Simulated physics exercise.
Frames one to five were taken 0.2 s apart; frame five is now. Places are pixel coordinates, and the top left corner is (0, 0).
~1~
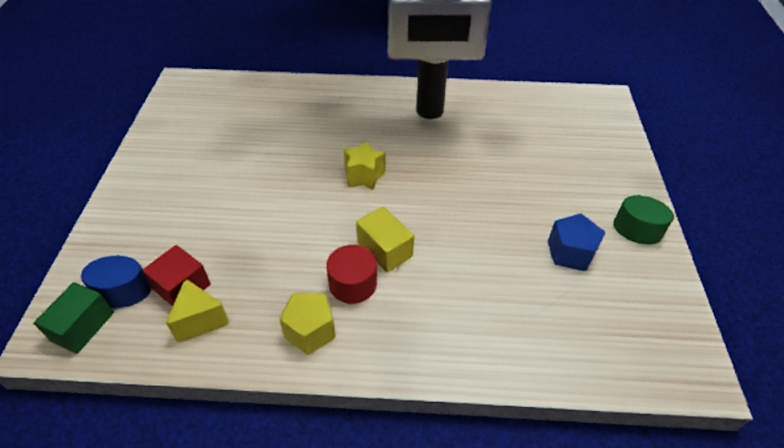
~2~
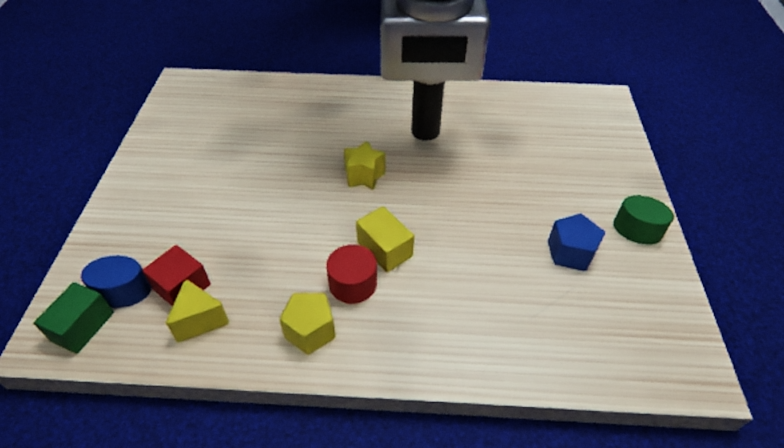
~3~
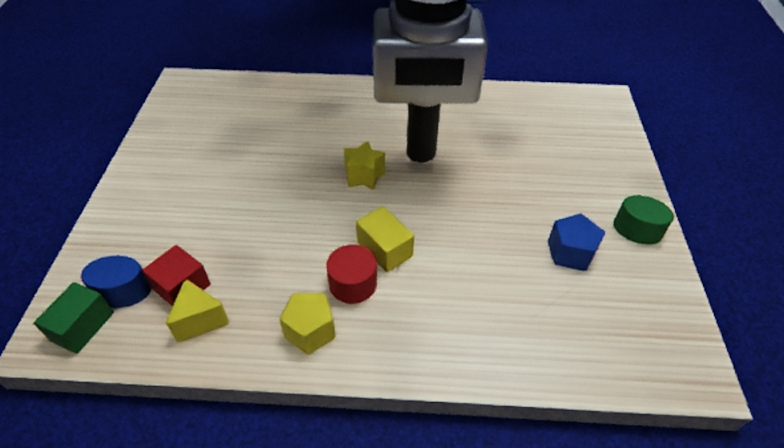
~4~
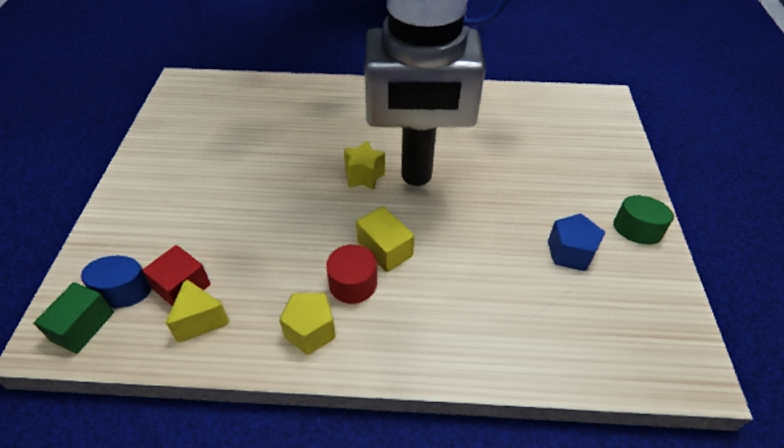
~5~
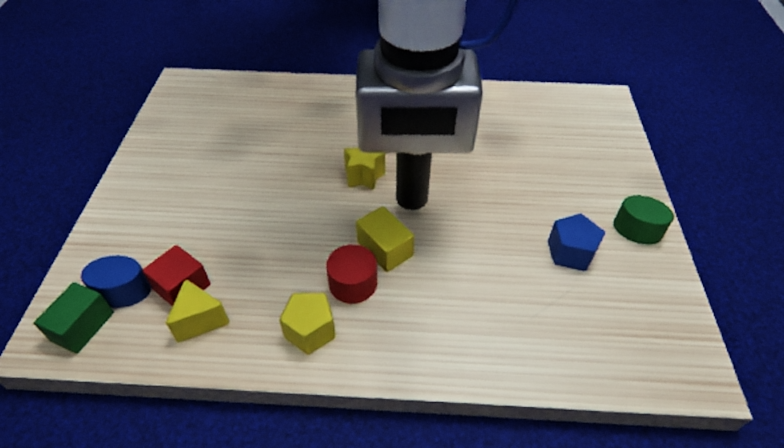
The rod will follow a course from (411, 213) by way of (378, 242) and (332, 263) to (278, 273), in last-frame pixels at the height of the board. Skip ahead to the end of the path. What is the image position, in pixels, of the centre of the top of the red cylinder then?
It should be at about (328, 315).
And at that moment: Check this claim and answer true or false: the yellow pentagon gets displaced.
True
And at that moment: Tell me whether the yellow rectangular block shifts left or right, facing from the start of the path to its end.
Goes left.
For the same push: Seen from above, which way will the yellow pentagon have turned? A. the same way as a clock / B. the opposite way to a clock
Correct choice: A.
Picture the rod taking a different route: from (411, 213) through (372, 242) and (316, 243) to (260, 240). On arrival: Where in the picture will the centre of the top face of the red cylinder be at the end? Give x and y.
At roughly (337, 289).
On the path given first. One third of the way, rod at (377, 228); yellow pentagon at (303, 316); red cylinder at (341, 281); yellow rectangular block at (367, 249), turned 35° anticlockwise.
Two thirds of the way, rod at (329, 249); yellow pentagon at (285, 345), turned 55° clockwise; red cylinder at (328, 314); yellow rectangular block at (330, 273), turned 65° anticlockwise.
At the end, rod at (275, 259); yellow pentagon at (285, 346), turned 60° clockwise; red cylinder at (328, 315); yellow star-shaped block in place; yellow rectangular block at (329, 274), turned 70° anticlockwise.
